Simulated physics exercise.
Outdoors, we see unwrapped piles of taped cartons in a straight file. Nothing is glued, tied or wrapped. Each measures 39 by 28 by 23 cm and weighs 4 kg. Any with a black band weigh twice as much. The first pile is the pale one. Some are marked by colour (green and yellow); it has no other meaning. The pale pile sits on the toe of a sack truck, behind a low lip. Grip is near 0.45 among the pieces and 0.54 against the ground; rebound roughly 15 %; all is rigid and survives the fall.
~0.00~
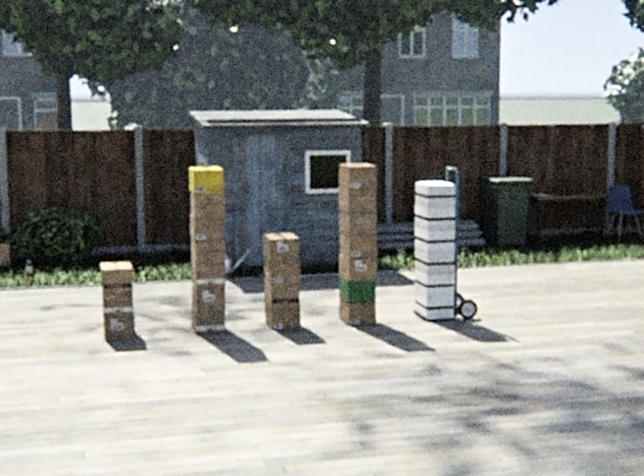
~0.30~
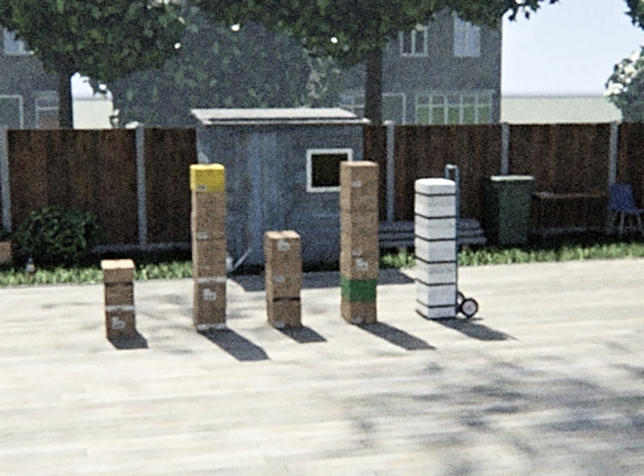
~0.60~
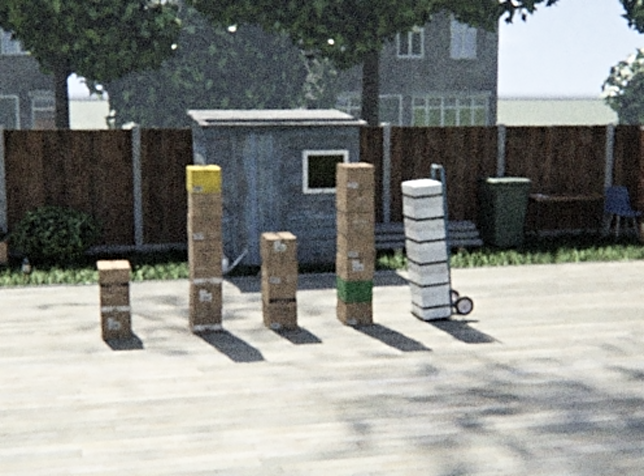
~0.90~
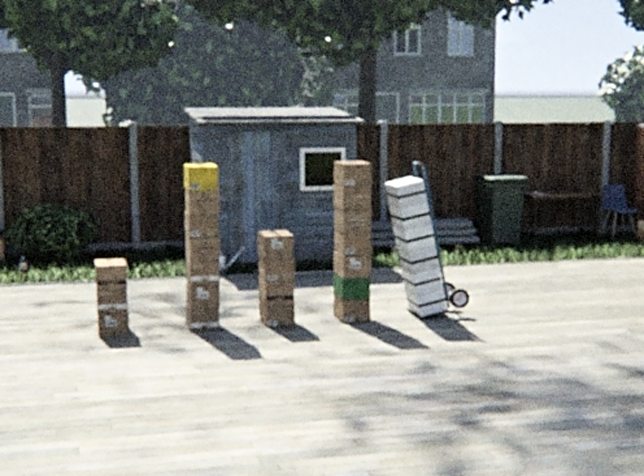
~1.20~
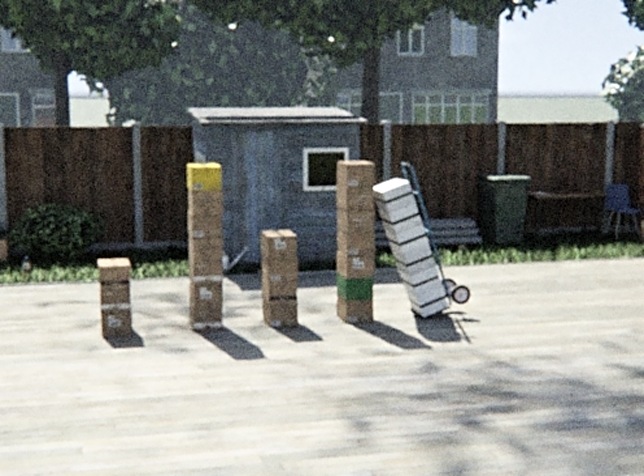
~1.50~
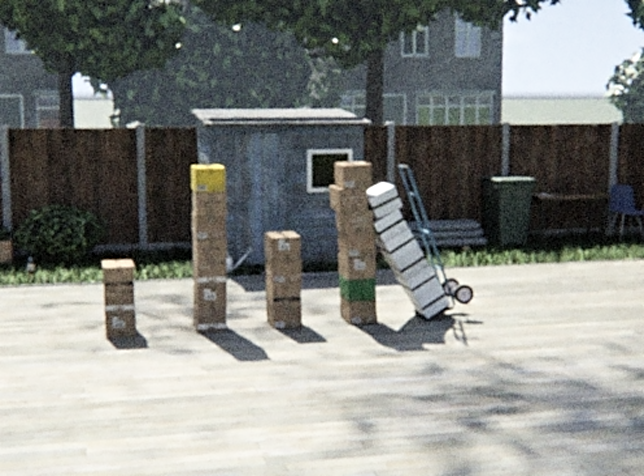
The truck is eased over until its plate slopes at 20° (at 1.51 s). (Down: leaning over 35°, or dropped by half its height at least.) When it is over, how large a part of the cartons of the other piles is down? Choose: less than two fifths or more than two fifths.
The part is upwards of two fifths.
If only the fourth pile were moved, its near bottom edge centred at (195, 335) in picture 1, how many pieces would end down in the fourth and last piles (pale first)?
In that case fourth 5, last 1.
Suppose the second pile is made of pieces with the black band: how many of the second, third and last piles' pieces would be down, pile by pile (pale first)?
Then second 7, third 4, last 3.
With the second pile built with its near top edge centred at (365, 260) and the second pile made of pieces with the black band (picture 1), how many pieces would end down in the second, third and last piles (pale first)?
Then second 2, third 3, last 0.
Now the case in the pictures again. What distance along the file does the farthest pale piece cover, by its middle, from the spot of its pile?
Some 120 cm.
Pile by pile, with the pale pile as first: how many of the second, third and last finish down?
Second 7, third 4, last 2.
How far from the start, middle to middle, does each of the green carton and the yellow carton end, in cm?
About: Green 60, yellow 200.
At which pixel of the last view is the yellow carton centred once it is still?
Near (23, 298).
After 2.16 s, 6 of the pale pile down; 5 of the 21 other cartons down; green carton leaning 39°.
After 2.90 s, 6 of the pale pile down; 18 of the 21 other cartons down; green carton on its side; yellow carton leaning 44°, 48 cm lower.
At rest (4.3 s), 6 of the pale pile down; 20 of the 21 other cartons down; green carton on its side; yellow carton 1.07 m lower. That is 95 per cent. As the last picture would show them, middles, green carton near (308, 309), yellow carton near (23, 298).
